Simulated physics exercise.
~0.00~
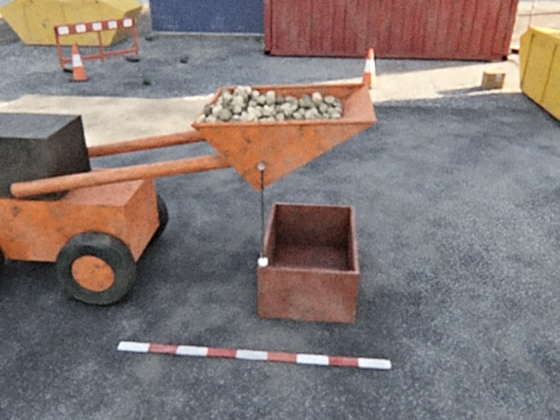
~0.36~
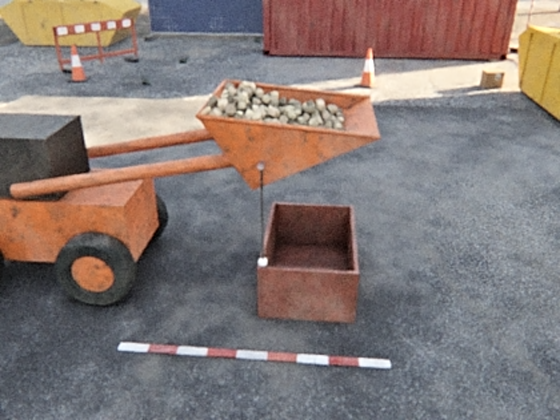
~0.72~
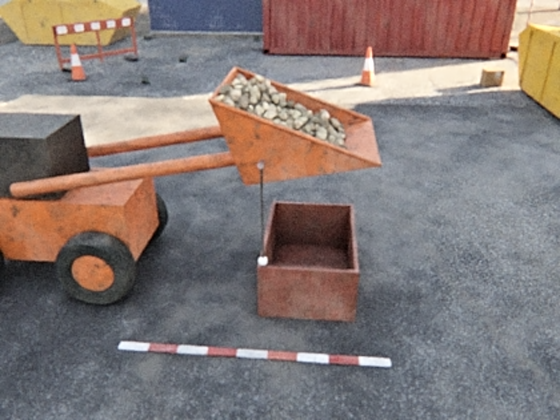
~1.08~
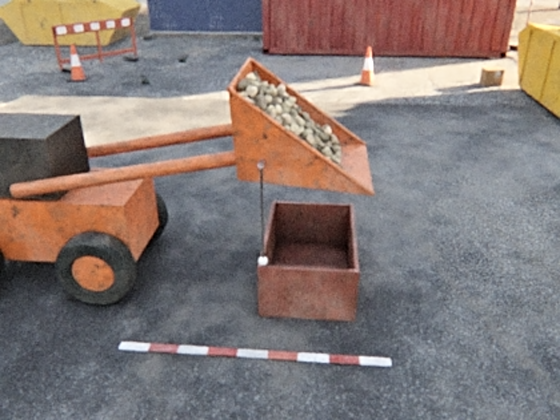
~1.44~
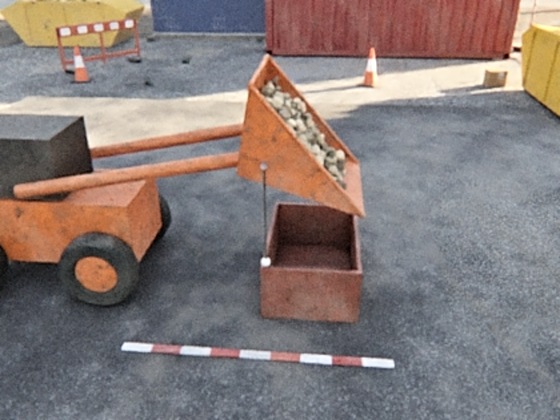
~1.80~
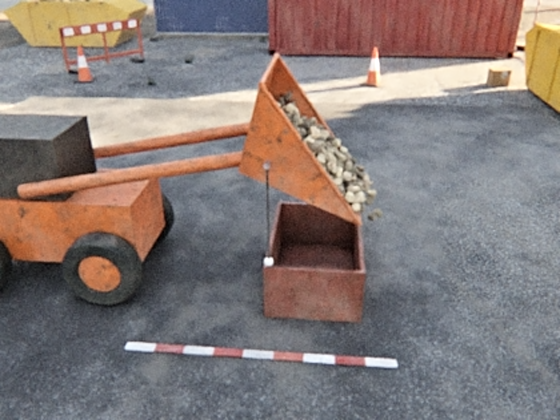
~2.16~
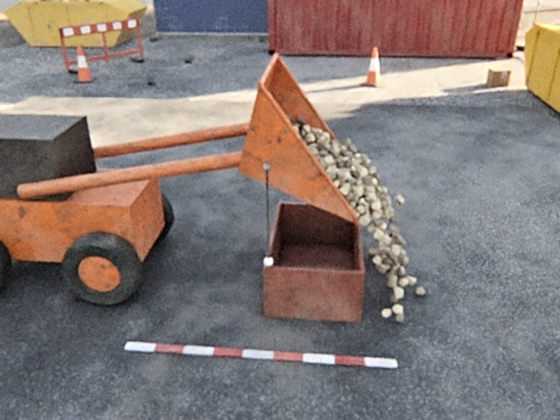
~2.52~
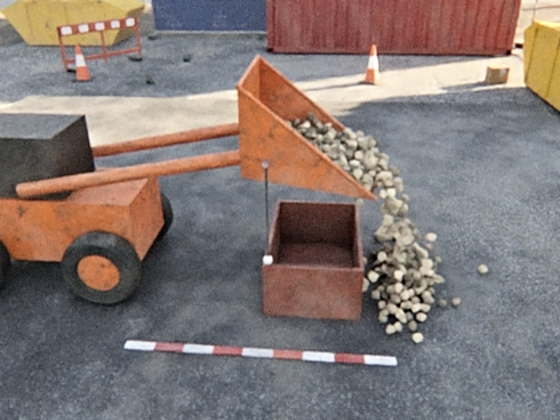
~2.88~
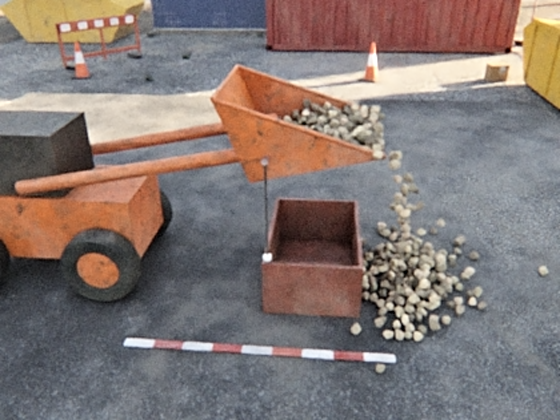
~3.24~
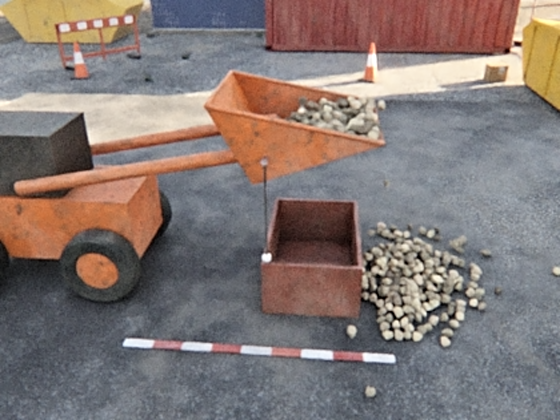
Orange loader bucket tipping stones past a rusty open bin onto the ground beyond, then tilting back with some still inside.
